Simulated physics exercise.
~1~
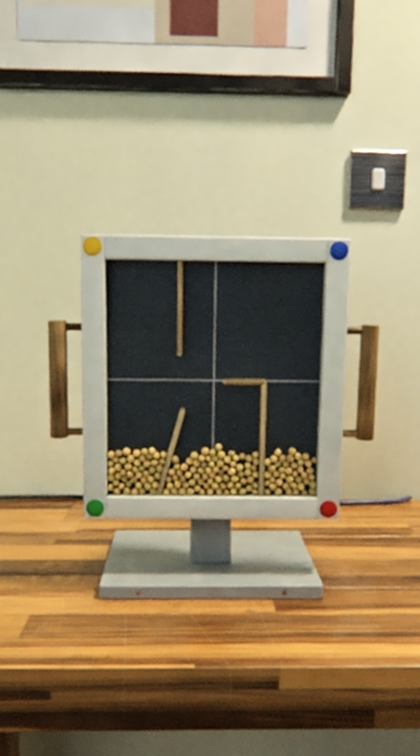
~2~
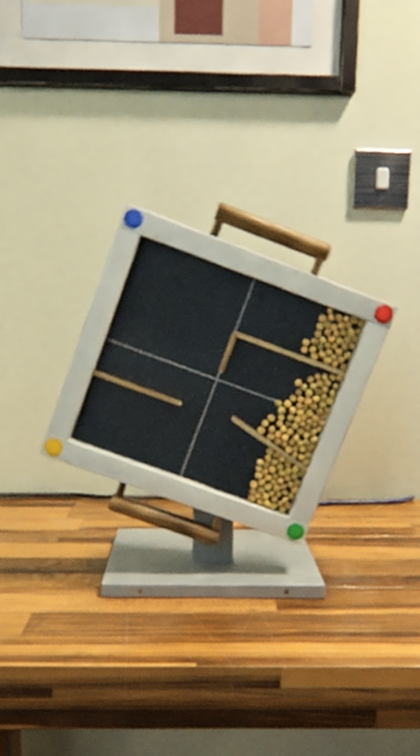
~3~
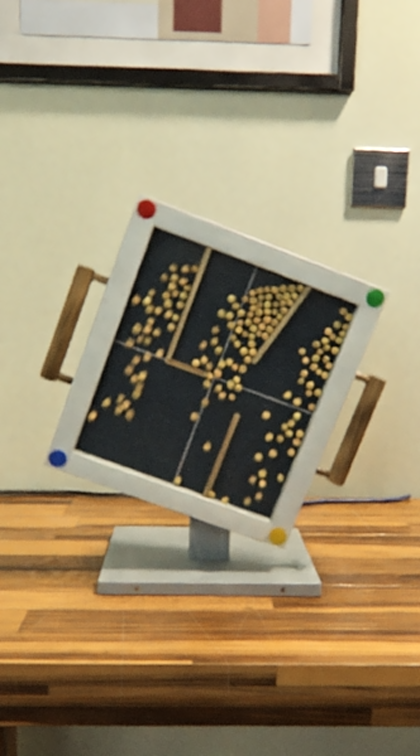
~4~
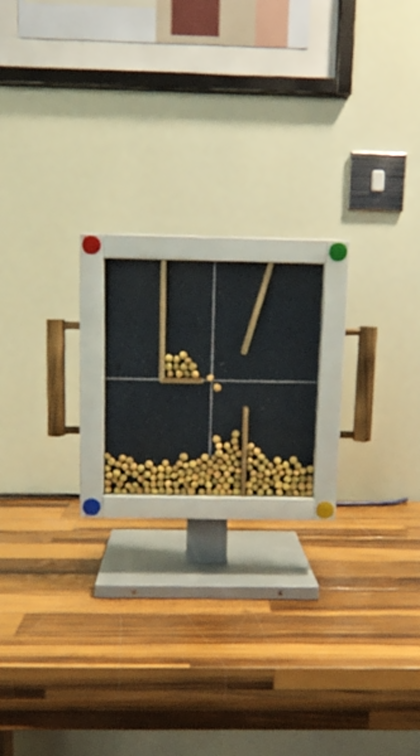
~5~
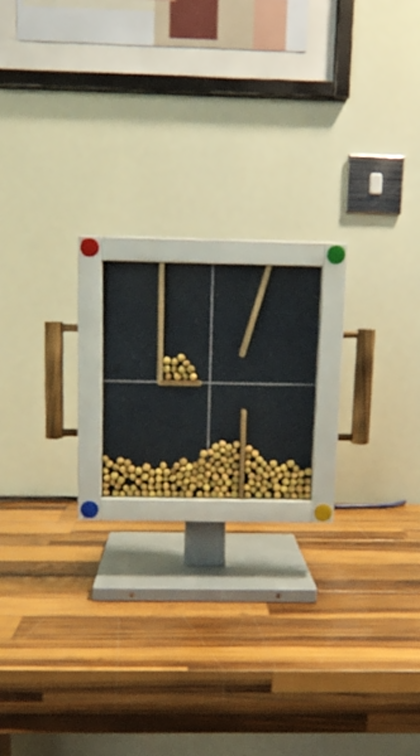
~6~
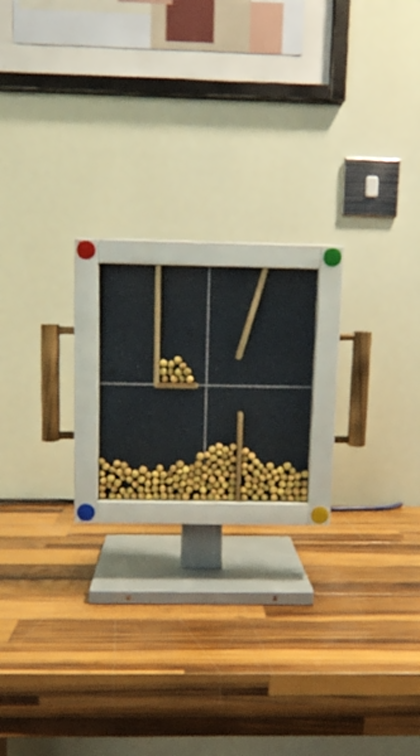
At the start, a shallow square box stands upright on a grey base, its pale round beans lying along the bottom in the green and red quarters. The box swings counterclockwise, and the beans slump against its right side, around the inner walls. As it keeps turning, red and green rise to the top and the beans spill down in scattered streams, some held briefly behind a slanted wall. The box stops upside down while the last few beans drop. Finally, most lie in an uneven bed across the blue and yellow quarters, a small heap rests on the red quarter's ledge, and green looks empty.
